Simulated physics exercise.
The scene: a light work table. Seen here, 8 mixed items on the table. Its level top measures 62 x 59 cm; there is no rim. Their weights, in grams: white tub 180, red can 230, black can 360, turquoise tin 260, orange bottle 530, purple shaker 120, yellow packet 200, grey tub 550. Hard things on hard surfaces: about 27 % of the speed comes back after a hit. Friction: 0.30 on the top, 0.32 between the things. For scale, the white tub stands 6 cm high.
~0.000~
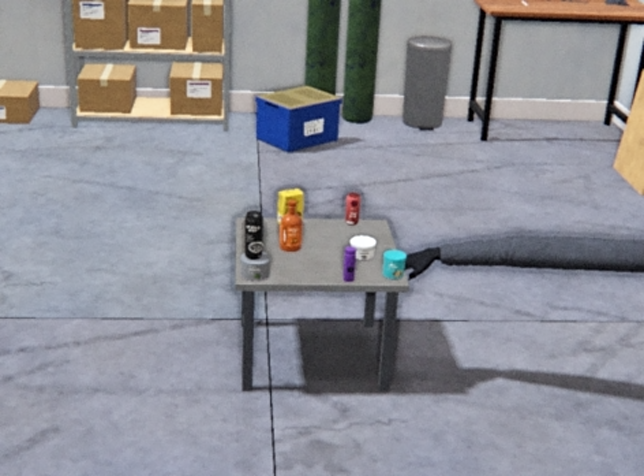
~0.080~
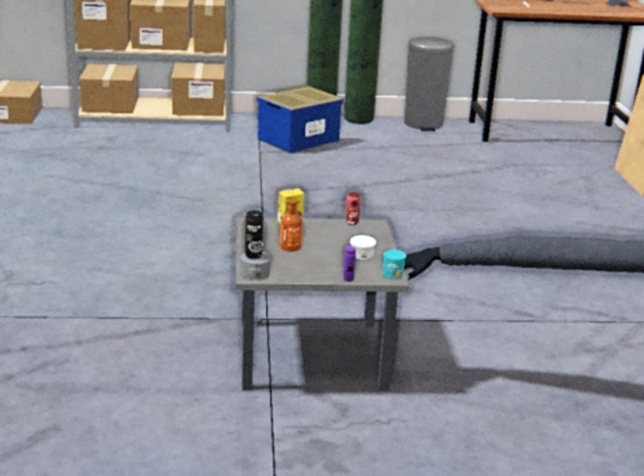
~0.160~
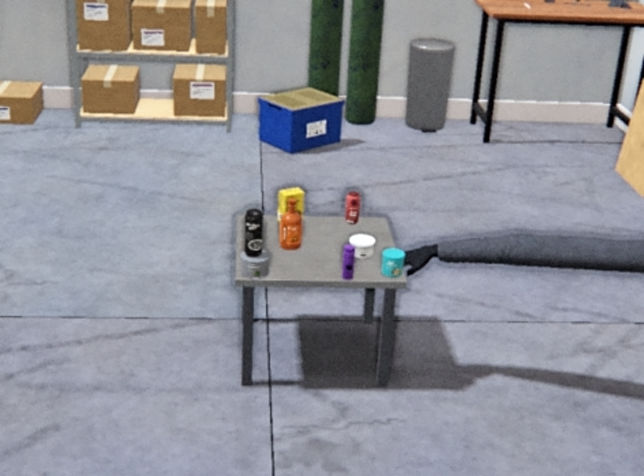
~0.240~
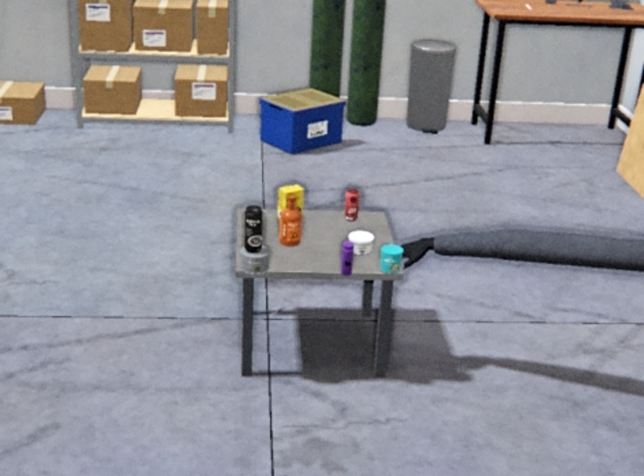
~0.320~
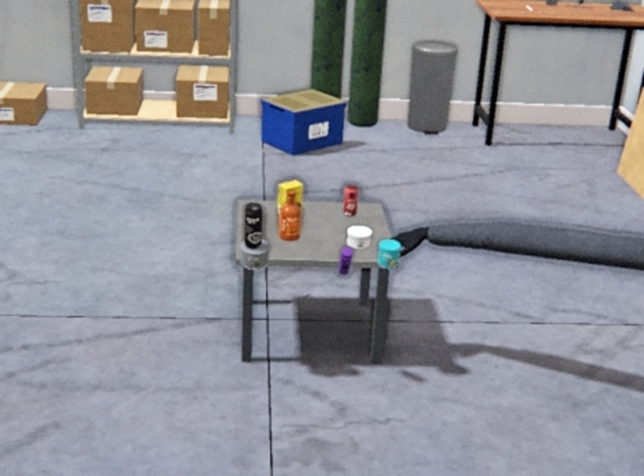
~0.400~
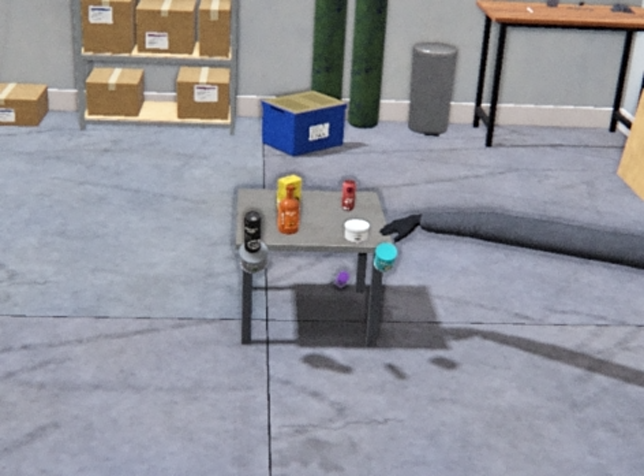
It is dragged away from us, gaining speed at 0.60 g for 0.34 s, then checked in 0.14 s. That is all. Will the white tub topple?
The white tub keeps standing.
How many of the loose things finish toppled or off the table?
5 of them.
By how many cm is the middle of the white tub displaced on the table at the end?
About 3 cm.
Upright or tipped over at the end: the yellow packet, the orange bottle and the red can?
The yellow packet keeps standing; the orange bottle keeps standing; the red can falls over.
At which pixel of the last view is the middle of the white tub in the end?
Near (351, 205).
After 0.50 s, table shifted 47 cm; white tub slid 19 cm near (354, 221); red can slid 19 cm; yellow packet slid 19 cm.
After 0.60 s, table shifted 48 cm; white tub slid 11 cm near (352, 213); red can leaning 11°; yellow packet slid 12 cm.
After 0.70 s, table shifted 48 cm; white tub slid 6 cm near (351, 208); red can leaning 39°; yellow packet slid 6 cm.
After 0.80 s, table shifted 48 cm; white tub slid 3 cm near (351, 206); red can on its side; yellow packet slid 3 cm.
At rest (2.5 s), off the table and tipped over, black can, turquoise tin and purple shaker; off the table but upright, grey tub; tipped over on the table, red can; the other 3 in place, give or take 5 cm. Seen from the same camera at the end, white tub near (351, 205).
